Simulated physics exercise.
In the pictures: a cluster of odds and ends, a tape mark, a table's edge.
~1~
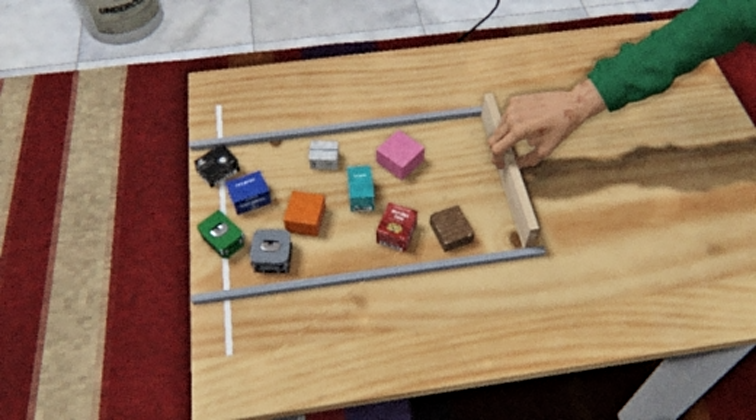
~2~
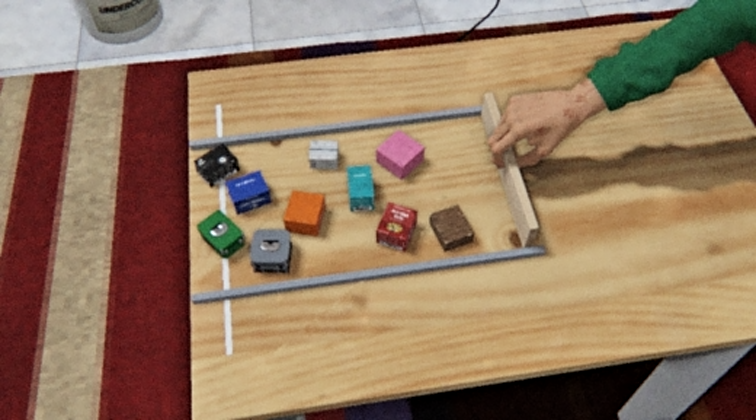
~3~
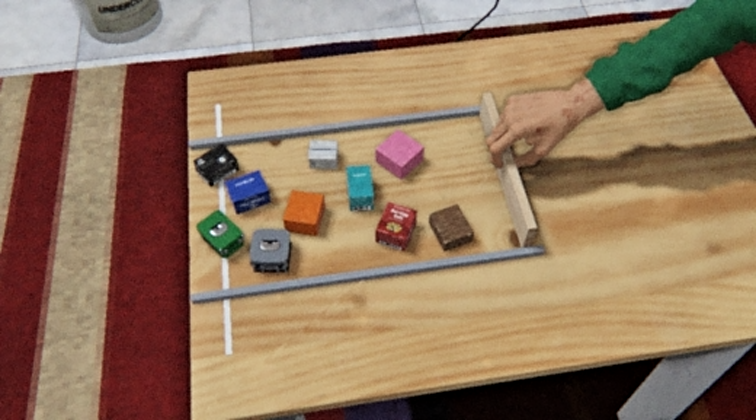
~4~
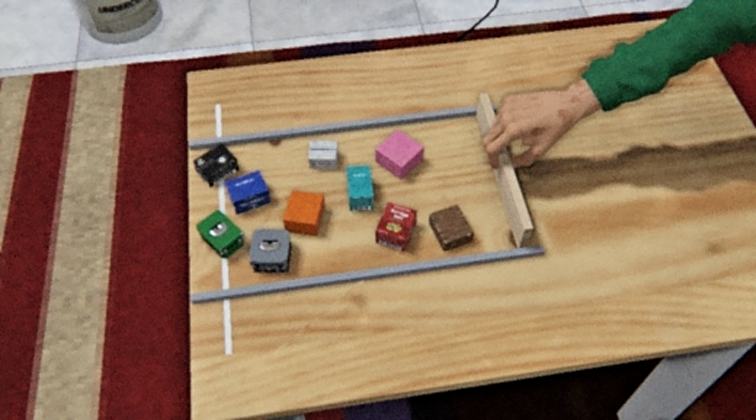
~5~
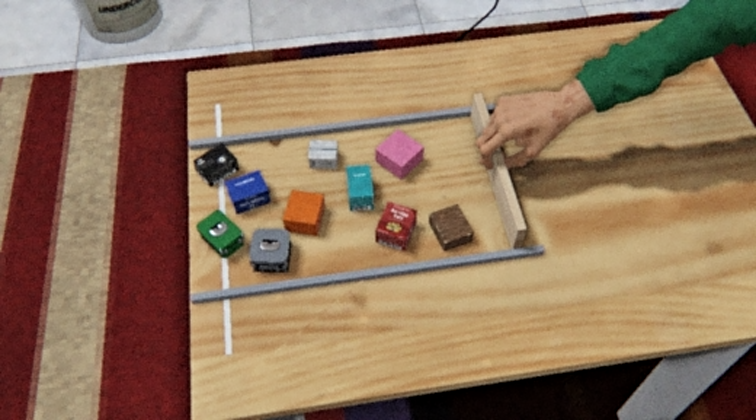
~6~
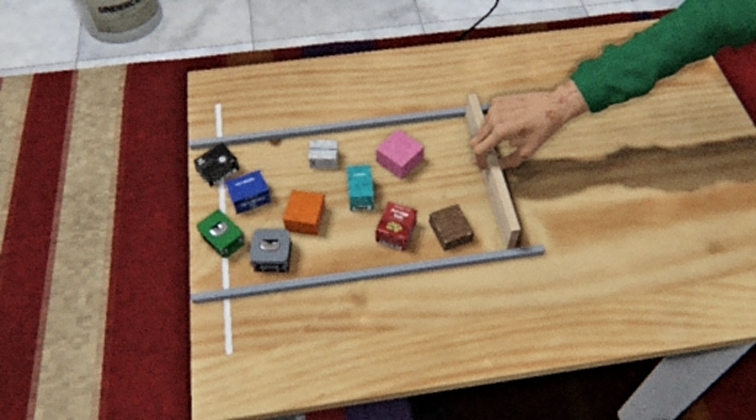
On a wooden tabletop above a red striped rug, small coloured boxes and blocks sit scattered between two grey rails, near a white tape line at the left. A green-sleeved arm holds a board upright at the right, then slides it slightly left, while the scattered pieces stay still.
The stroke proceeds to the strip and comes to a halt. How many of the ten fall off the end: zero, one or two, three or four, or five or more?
The tally of drops is above four.
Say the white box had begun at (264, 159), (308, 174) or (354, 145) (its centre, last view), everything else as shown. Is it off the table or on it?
Place by place, it goes down, goes down, holds its place.
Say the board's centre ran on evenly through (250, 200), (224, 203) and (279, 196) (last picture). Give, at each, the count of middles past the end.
3, 7 and 0.
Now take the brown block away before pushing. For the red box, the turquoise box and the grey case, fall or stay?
Red box: Still there. Turquoise box: Still there. Grey case: Over the edge.
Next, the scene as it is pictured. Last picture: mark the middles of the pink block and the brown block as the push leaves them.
(202, 169) and (208, 259), roughly.
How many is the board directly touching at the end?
In total, 3.
Soon after, none off yet; black box at rest near (216, 165); green case at rest near (221, 235); blue box at rest near (248, 192).
Then, none off yet; black box moved about its own width near (186, 166); green case moved about its own width near (193, 233); blue box moved about its own width near (220, 193).
By the end, the number that fall off is five or more; fallen, red box, white box, orange block, grey case, blue box, green case and black box.
